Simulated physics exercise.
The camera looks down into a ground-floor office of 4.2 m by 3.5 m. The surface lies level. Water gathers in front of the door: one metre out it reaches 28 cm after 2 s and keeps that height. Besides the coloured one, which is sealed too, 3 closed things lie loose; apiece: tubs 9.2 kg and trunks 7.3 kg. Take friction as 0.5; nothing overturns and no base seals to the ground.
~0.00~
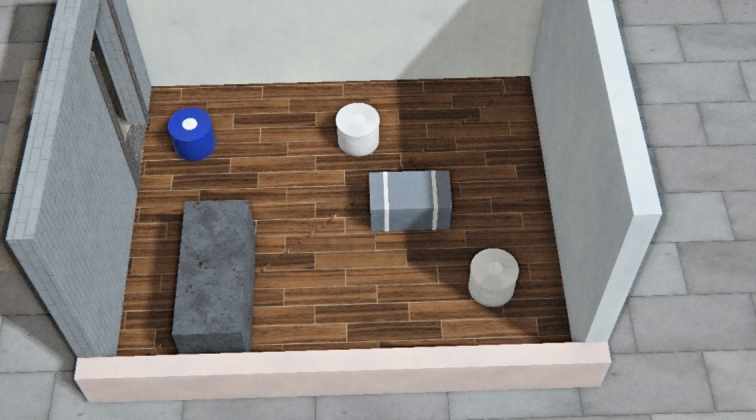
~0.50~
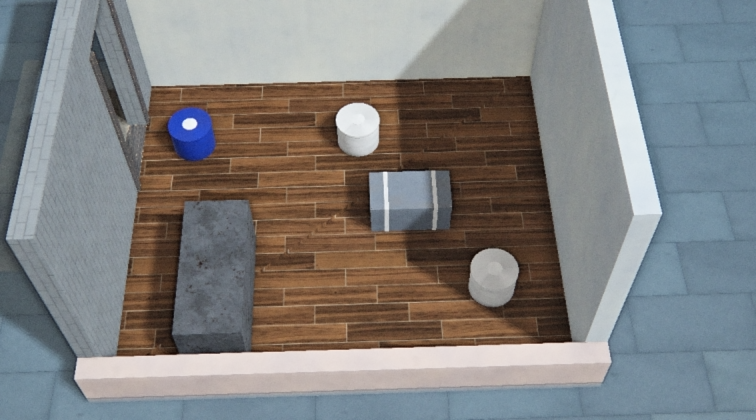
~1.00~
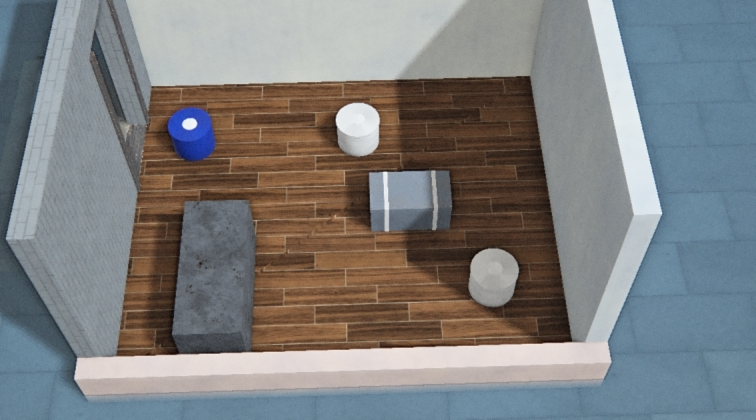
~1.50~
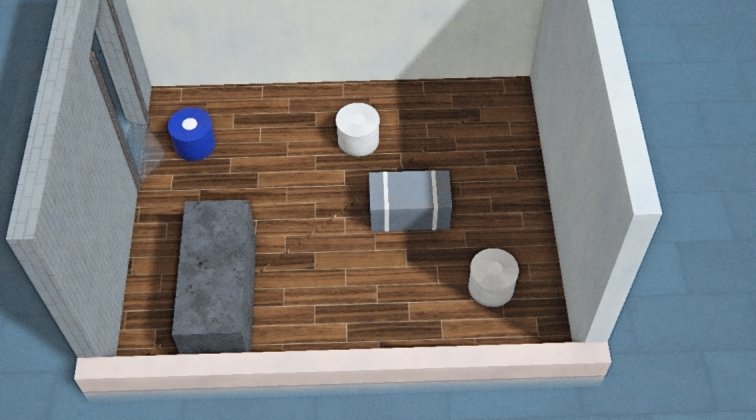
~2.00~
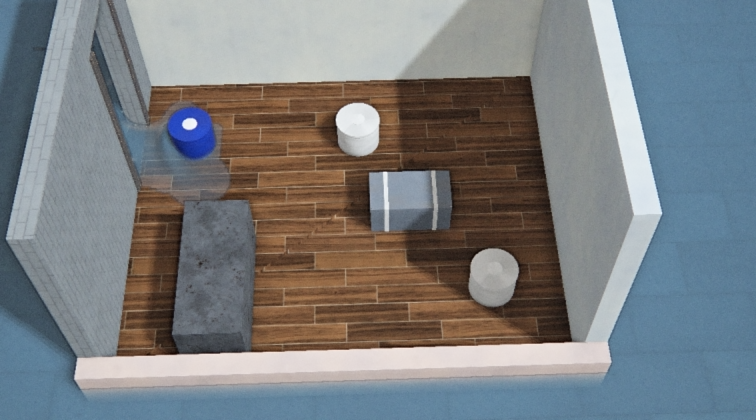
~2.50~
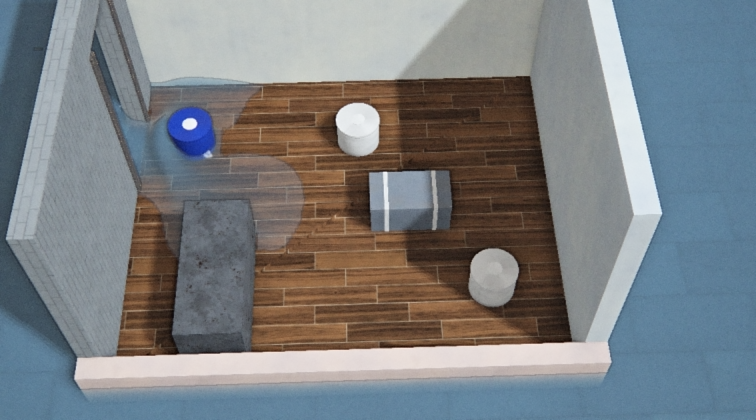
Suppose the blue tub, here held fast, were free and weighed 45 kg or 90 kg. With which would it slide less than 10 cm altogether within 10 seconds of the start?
For it, only the higher weight holds it.
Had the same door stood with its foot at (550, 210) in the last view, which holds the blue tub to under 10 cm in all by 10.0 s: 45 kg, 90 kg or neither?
Then the smaller load will do.
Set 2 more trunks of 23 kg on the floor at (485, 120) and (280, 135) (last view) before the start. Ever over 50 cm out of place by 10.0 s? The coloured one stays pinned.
In turn: Past it, less.
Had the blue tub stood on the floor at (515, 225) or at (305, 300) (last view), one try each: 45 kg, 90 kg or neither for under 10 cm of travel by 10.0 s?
In turn: Either load holds; either load holds.
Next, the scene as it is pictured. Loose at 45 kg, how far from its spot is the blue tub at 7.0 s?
About 20 cm.
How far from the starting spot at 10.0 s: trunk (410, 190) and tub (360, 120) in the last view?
In that order: 140 cm, 200 cm.
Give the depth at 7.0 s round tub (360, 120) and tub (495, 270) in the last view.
About 7 and 7 cm.
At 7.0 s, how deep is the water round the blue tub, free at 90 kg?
Roughly 9 cm.
After 3.5 s the blue tub would be 23 cm from its start with 45 kg and 0 cm from its start with 90 kg; 9 cm of water round it then.
After 4.5 s the blue tub would be 23 cm from its start with 45 kg and 0 cm from its start with 90 kg; 9 cm of water round it then.
After 7.0 s the blue tub would be 23 cm from its start with 45 kg and 0 cm from its start with 90 kg; 9 cm of water round it then.
After 10.0 s the blue tub would be 23 cm from its start with 45 kg and 0 cm from its start with 90 kg; 9 cm of water round it then.
